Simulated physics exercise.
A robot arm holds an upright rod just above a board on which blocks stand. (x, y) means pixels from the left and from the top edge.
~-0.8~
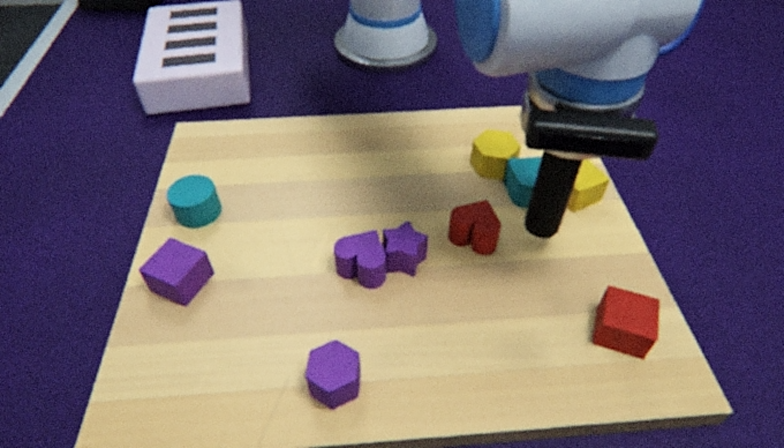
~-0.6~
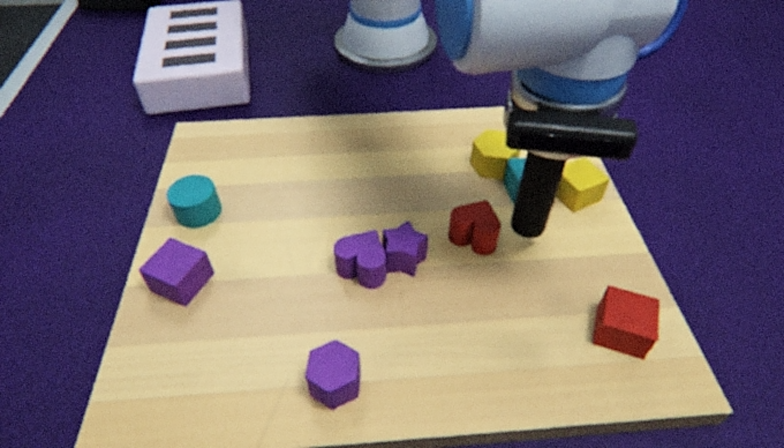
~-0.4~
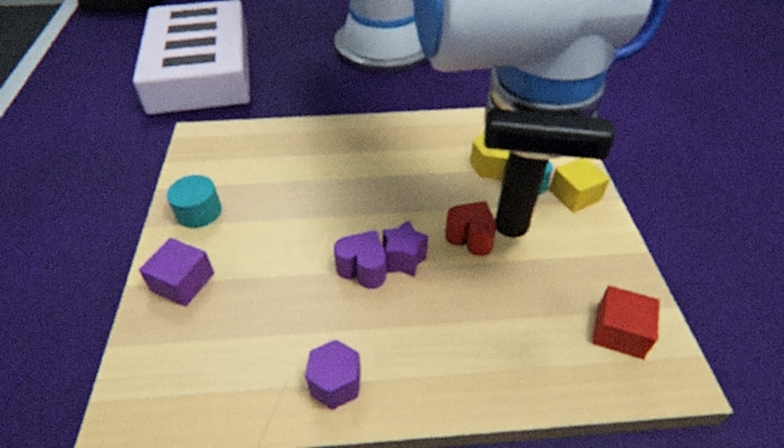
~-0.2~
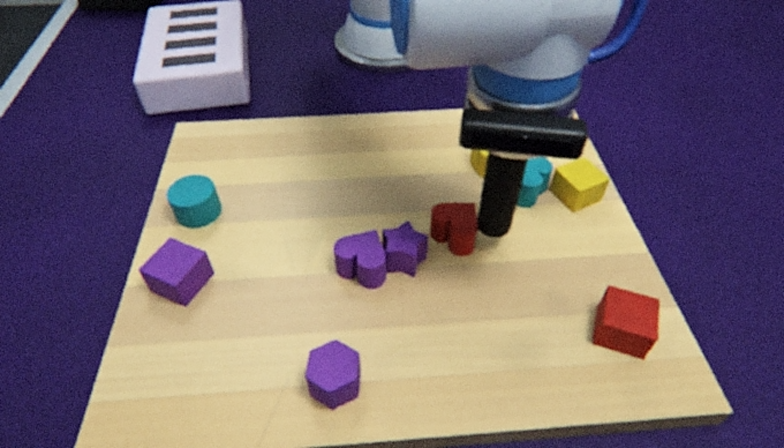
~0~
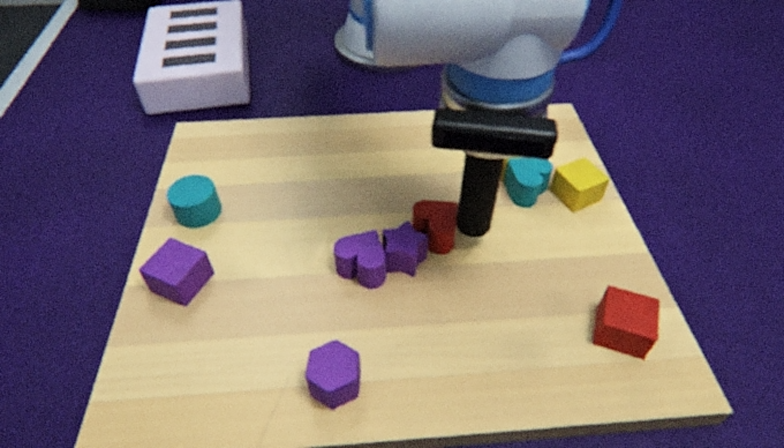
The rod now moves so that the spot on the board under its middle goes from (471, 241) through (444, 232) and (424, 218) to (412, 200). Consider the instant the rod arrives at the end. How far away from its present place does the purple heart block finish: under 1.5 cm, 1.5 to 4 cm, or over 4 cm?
It ends under 1.5 cm away.
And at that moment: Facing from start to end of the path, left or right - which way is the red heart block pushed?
Left.
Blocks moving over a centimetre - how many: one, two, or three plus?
Just one will move.
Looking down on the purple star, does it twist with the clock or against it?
It twists against the clock when seen from above.
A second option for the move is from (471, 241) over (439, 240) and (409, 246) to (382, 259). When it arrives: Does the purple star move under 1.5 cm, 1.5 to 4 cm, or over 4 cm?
It will fall in the top band, over 4 cm.
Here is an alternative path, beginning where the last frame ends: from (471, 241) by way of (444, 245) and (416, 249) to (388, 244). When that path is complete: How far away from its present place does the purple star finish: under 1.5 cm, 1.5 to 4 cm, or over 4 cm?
Net shift: Above 4 cm.
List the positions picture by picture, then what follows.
The first picture shows lower end of the rod (541, 226), tops of blocks, purple heart block (362, 248), purple star (404, 238), red heart block (478, 216).
The second picture shows rod (528, 226), blocks as before.
The third picture shows rod (512, 226), red heart block (474, 216).
The fourth picture shows rod (494, 225), red heart block (458, 215).
The fifth picture shows rod (473, 225), purple heart block (362, 248), purple star (404, 238), red heart block (438, 213).
On the path given first. Halfway along, rod (432, 209); purple star (399, 236), turned 25° anticlockwise; red heart block (396, 204), turned 25° anticlockwise.
At the end, rod (413, 185); purple heart block not moved; purple star (399, 236), turned 25° anticlockwise; red heart block (390, 203), turned 35° anticlockwise.
